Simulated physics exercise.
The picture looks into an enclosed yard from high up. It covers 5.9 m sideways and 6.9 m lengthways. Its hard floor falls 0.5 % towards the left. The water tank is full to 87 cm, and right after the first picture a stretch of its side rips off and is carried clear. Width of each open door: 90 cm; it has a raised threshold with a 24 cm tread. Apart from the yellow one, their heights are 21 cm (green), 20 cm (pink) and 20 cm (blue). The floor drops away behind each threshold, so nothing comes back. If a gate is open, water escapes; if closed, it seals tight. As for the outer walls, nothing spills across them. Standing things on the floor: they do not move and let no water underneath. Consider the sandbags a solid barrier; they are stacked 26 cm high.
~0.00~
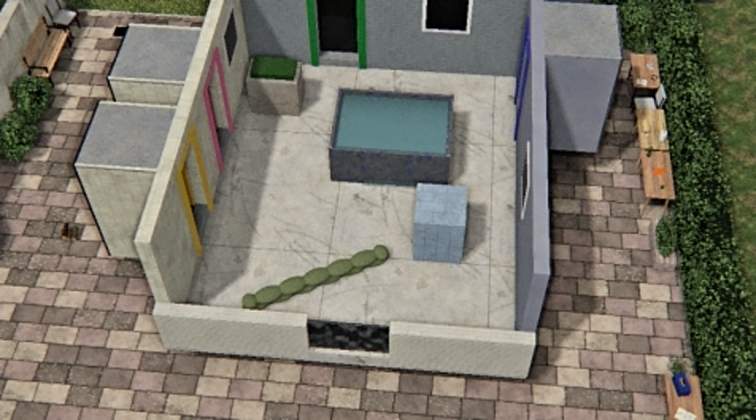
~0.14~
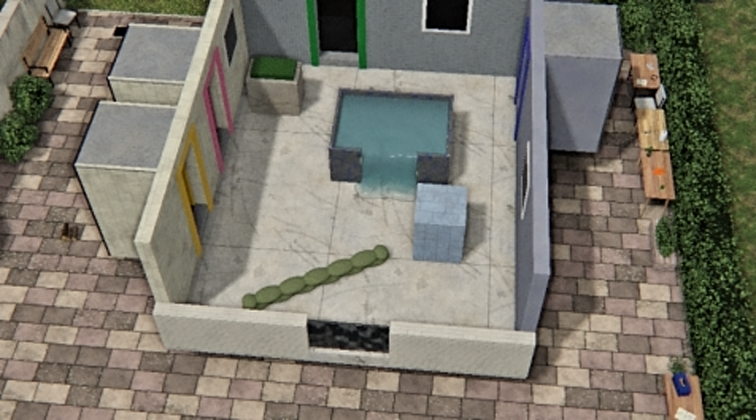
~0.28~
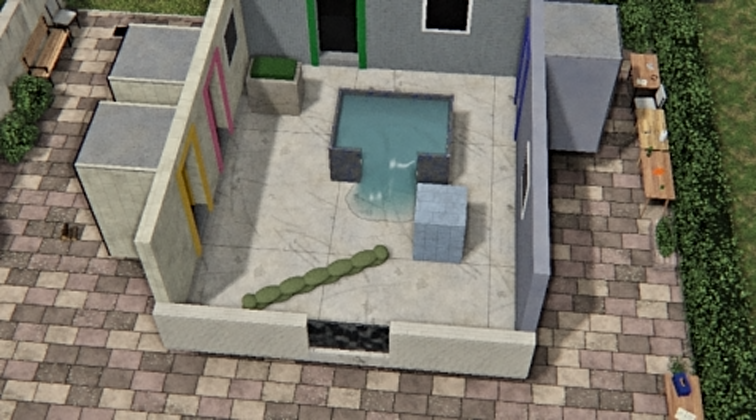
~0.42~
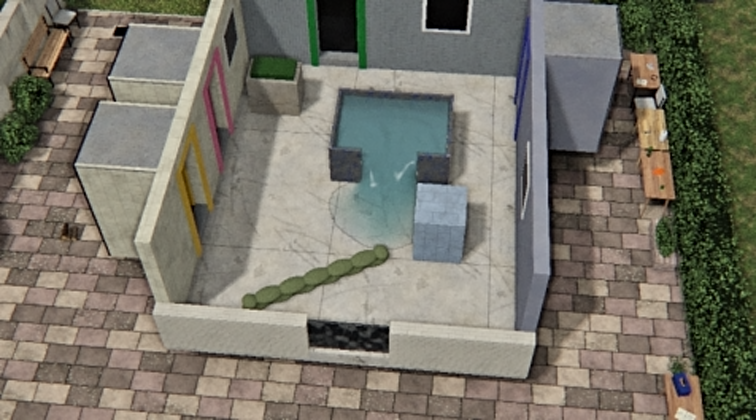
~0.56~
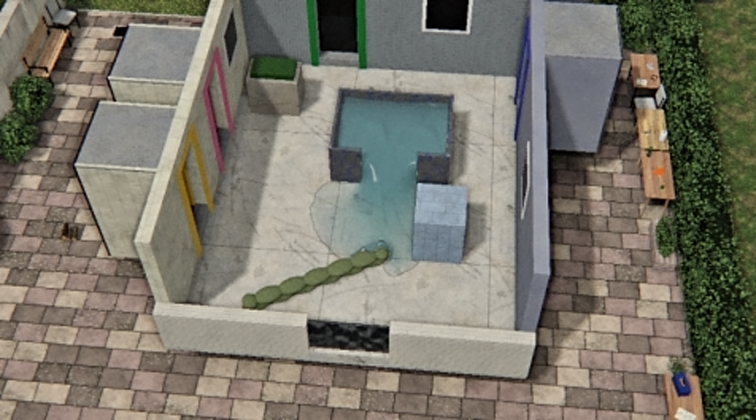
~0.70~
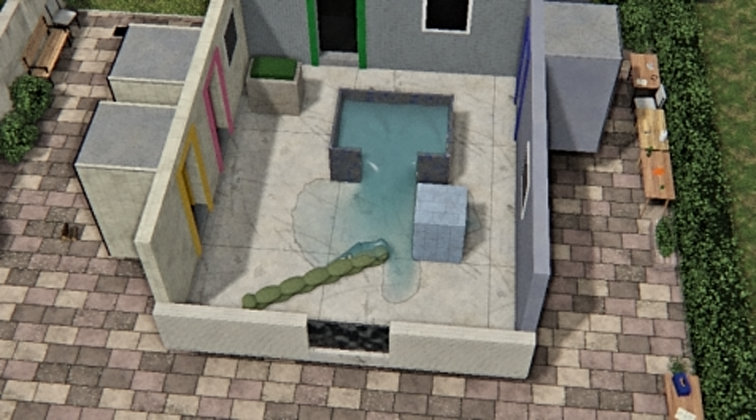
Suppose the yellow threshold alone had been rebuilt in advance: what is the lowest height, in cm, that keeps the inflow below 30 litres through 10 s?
About 14 cm.
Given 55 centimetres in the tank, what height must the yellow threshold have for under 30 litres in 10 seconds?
Step height: Approx. 8.5 cm.
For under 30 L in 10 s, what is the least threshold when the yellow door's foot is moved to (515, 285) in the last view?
9.0 cm.
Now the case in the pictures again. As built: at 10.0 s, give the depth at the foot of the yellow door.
Some 10.0 centimetres.
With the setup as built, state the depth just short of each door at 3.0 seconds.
Depth (cm): Green 0 / pink 0 / yellow 16 / blue 2.
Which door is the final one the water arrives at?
Green, last of all.
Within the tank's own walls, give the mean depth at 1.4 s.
Averaged depth comes out at about 51 cm.
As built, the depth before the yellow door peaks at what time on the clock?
Approximately 3.6 s.
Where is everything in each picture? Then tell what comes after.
The first picture shows the water tank at (393, 124) is whole and still, 87 cm deep; the yellow door at (196, 198) is dry.
In the second picture, the gap is at (389, 171), the front 0.4 m out at (365, 195); the back of the water tank holds 87 cm.
In the third picture, the front is at (371, 218), 0.9 m from the gap at (389, 173); 1.1 m2 of floor is wet, 84 cm left at the back.
In the fourth picture, water pours out at (389, 174) and has run 1.6 m, to (377, 246); about 11 cm deep outside, 75 cm at the back.
In the fifth picture, the front is at (391, 271), 2.1 m from the gap at (389, 174); 3.8 m2 of floor is wet, 75 cm left at the back.
In the sixth picture, water pours out at (389, 174) and has run 2.7 m, to (391, 299); about 8 cm deep outside, 70 cm at the back; 1.8 m in a straight line remain to the yellow door at (196, 198).
After 1.4 s water covers 30 % of the floor, deepest (40 cm) near (390, 192); it has not reached the yellow door.
After 3.0 s water covers 55 % of the floor, deepest (34 cm) near (240, 334); 16 cm at the yellow door, 0 litres in over its 26 cm threshold.
After 10.0 s water covers 95 % of the floor, deepest (15 cm) near (511, 78); 10 cm at the yellow door, 0 litres in over its 26 cm threshold.
At the yellow door as built, the water arrived by 2.1 s and peaked near 19 cm at 3.6 s.
With a threshold of 12 cm, 57 litres would have come in within the 10 s; with 16.5 cm, 10 litres. So under 30 litres takes about 14 cm.
